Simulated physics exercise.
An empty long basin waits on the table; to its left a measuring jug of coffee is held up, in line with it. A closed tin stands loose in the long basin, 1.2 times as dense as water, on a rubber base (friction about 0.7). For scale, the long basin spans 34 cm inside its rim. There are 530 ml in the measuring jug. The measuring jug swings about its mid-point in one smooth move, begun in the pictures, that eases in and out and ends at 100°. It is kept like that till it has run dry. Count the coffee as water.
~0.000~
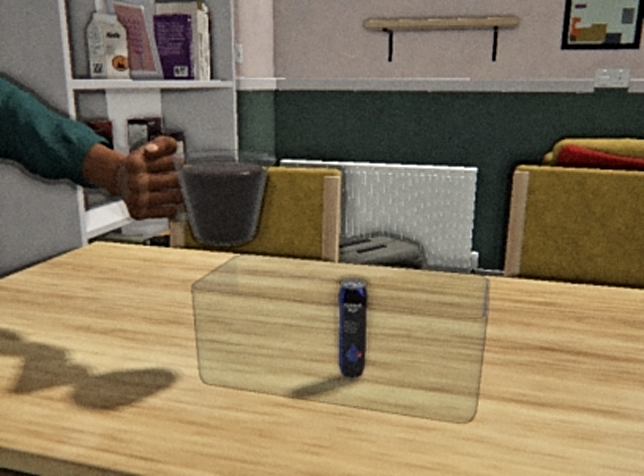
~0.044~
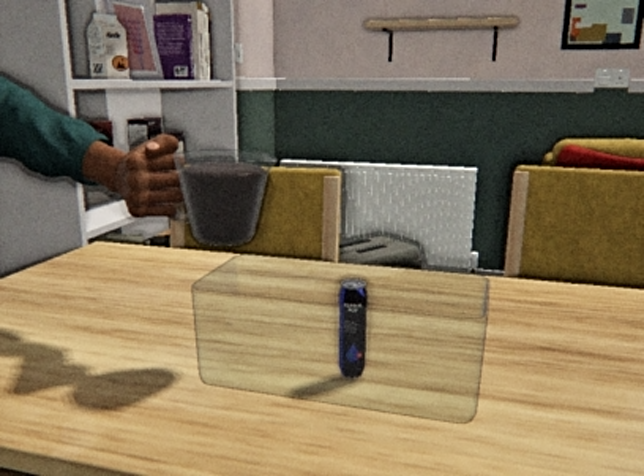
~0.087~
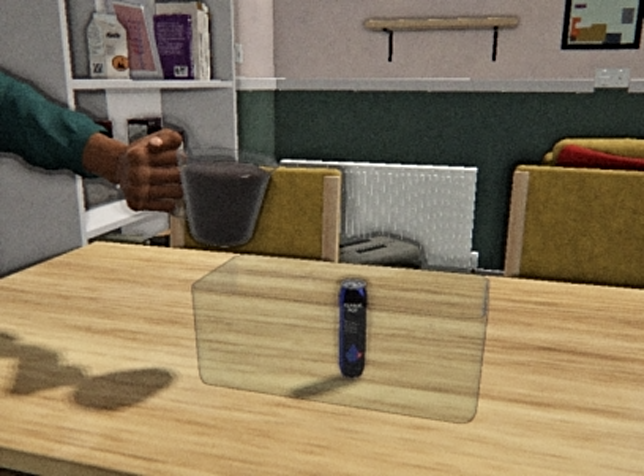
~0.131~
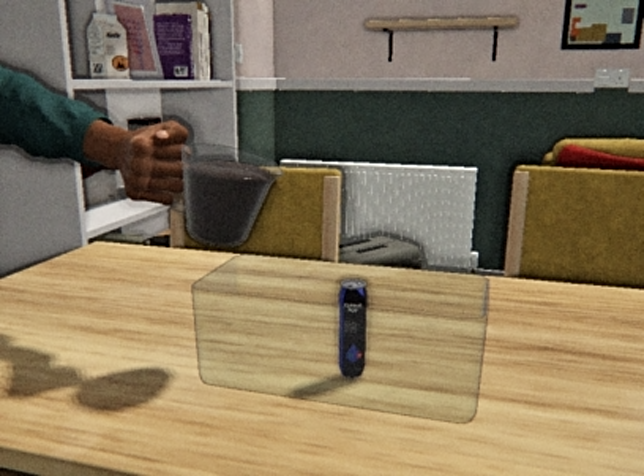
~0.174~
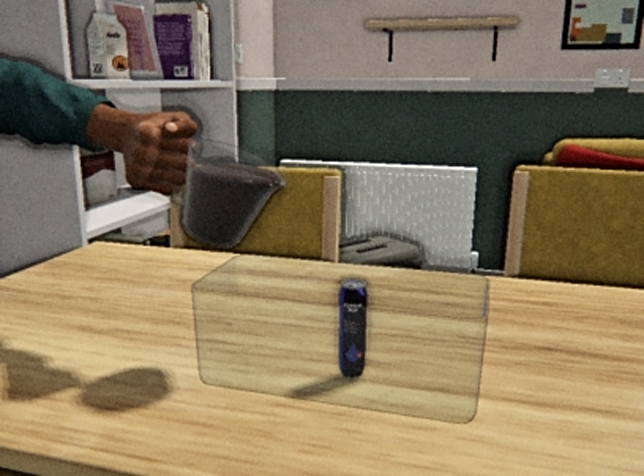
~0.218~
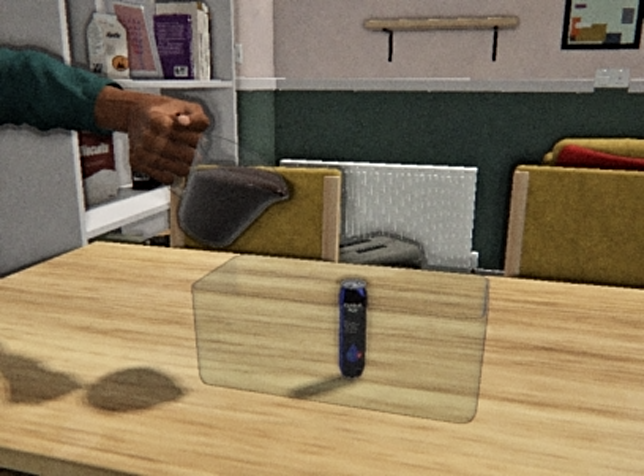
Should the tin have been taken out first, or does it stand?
It keeps standing.
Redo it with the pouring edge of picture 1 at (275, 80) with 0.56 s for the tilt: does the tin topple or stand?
Then it topples.
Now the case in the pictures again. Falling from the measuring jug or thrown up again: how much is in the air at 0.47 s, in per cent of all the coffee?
Some 20 per cent.
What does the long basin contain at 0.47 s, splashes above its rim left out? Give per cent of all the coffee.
Near 38 in a hundred.
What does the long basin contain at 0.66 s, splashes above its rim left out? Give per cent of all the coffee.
About 86 per cent.
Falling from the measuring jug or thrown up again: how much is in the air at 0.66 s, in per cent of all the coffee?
Some 7 per cent.
Then, 0.47 s in, the tilt is 94° and 42 per cent is still to pour; the tin stands where it began.
Then, 0.66 s in, the tilt is 100° and 7 per cent is still to pour; the tin stands where it began.
Then, 0.85 s in, the tilt is 100° and 0 per cent is still to pour; the tin stands where it began.
Then, 1.06 s in, the tilt is 100° and 0 per cent is still to pour; the tin stands where it began.
Finally, the tin stands where it began.
